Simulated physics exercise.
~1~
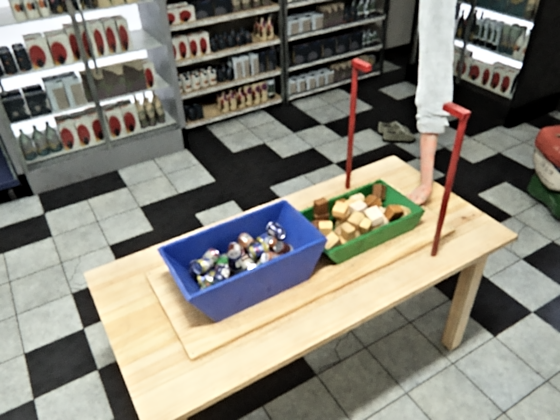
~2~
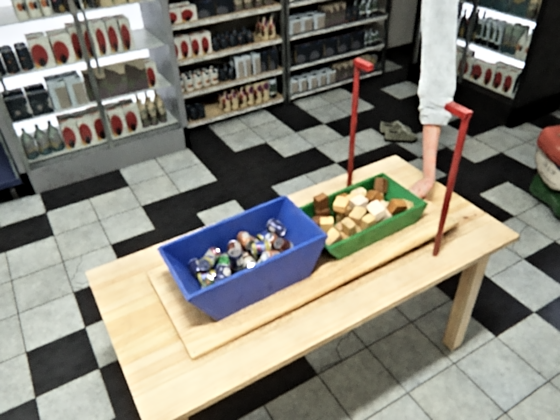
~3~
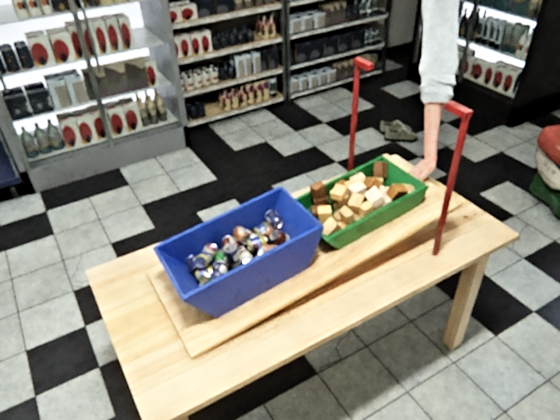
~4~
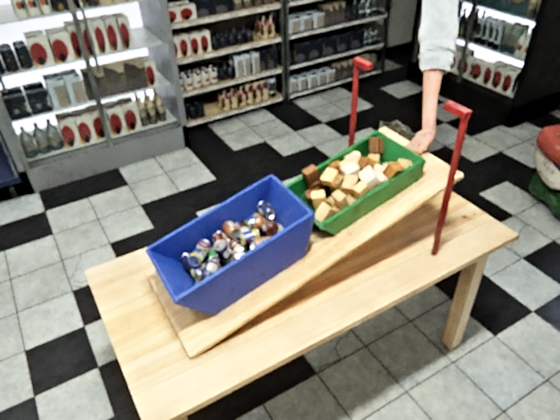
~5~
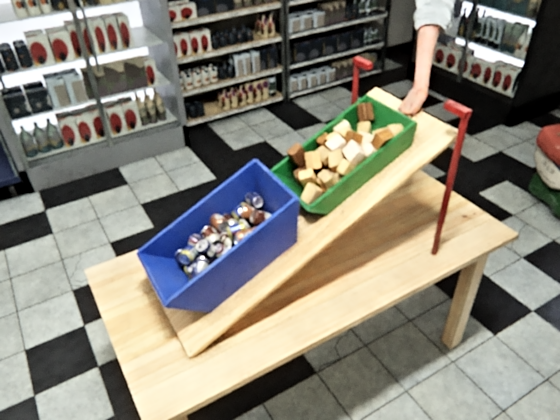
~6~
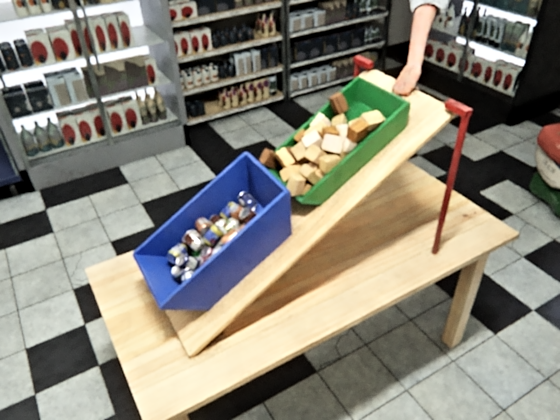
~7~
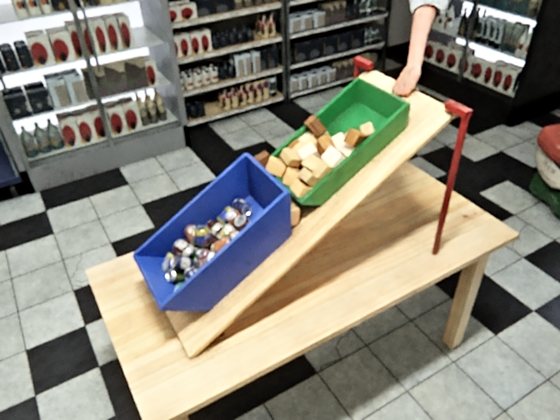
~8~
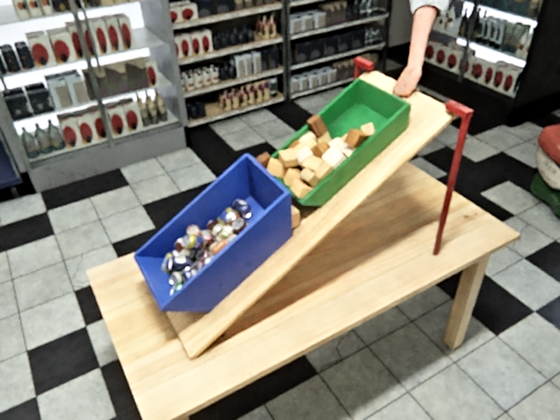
In this clip, a hand lifts the right end of a wooden board on a table, tilting a blue tote of mini cans and a green tote of wooden blocks until it meets red stops, where it is held as the loads shift left and a block drops from the green tote.
